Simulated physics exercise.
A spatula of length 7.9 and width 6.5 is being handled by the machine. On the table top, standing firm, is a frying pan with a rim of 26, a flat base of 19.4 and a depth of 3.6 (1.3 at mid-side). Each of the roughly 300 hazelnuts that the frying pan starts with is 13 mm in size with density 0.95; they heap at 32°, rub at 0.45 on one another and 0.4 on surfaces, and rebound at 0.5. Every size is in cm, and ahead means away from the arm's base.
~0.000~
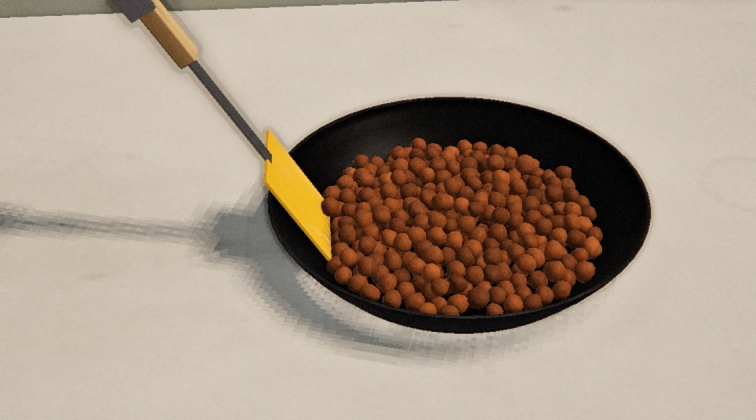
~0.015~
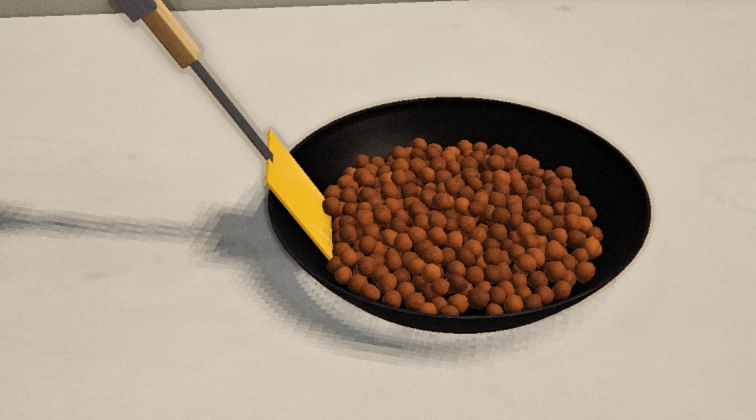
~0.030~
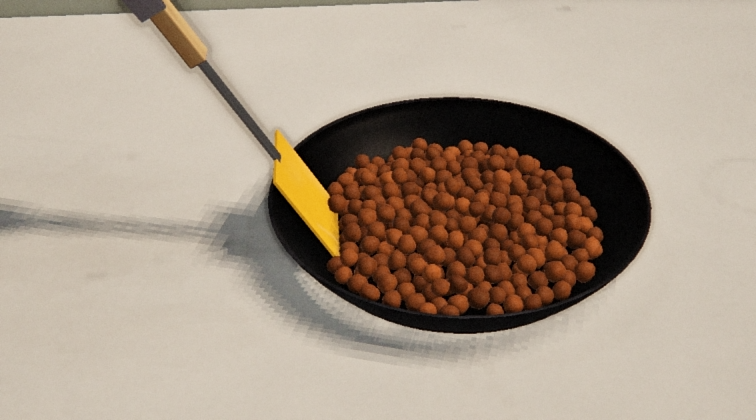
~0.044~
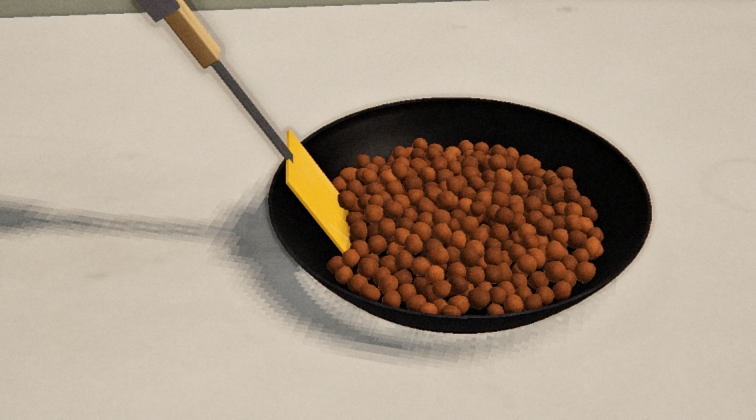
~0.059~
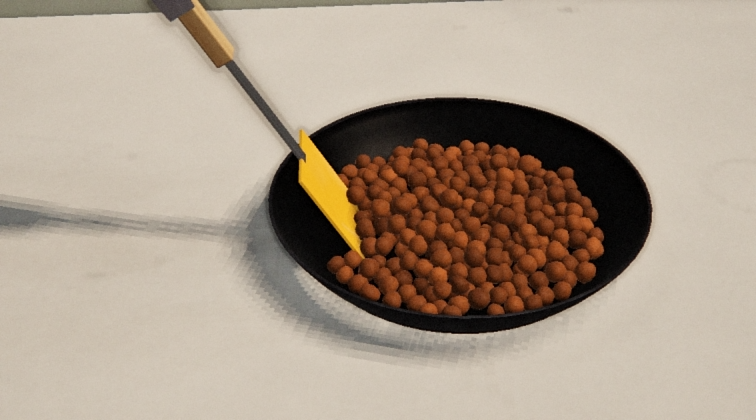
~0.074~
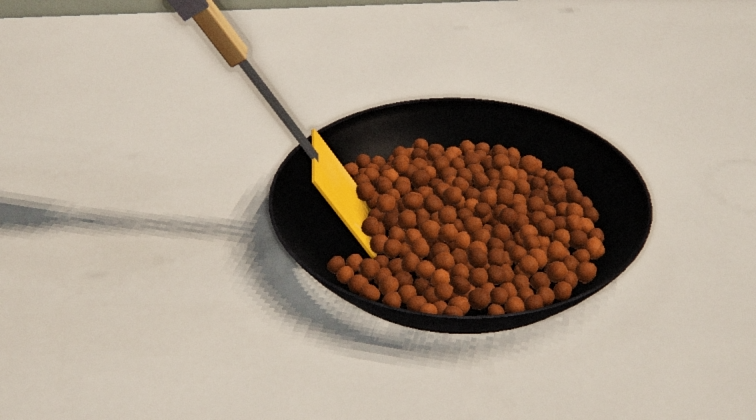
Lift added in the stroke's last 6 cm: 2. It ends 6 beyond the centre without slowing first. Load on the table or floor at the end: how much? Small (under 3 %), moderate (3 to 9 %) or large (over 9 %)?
Small.
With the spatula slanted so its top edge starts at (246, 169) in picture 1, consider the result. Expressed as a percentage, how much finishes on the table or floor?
0 percent or so.
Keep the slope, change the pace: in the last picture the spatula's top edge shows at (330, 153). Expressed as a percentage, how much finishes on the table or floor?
Expect some 0 per cent there.
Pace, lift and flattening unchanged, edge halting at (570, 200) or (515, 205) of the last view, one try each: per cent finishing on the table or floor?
5 % and 0 %.
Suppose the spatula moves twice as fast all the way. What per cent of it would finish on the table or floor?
It would be roughly 10 percent.
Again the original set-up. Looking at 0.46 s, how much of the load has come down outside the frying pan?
It works out to about 2 in a hundred.
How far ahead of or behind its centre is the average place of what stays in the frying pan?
It sits near 3.5 centimetres ahead of centre.
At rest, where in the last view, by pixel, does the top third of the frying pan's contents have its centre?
Close to pixel (565, 200).
By 0.15 s, sloping 60°, highest piece 5 above the table; 297 in the frying pan.
By 0.23 s, sloping 60°, highest piece 5 above the table; 297 in the frying pan.
By 0.46 s, sloping 60°, highest piece 5 above the table; 294 in the frying pan, 3 on the table or floor.
By 1.51 s, sloping 60°, highest piece 4 above the table; 294 in the frying pan, 3 on the table or floor.
Final count, 294 in the frying pan, 3 on the table or floor. That is 1 % on the table or floor.
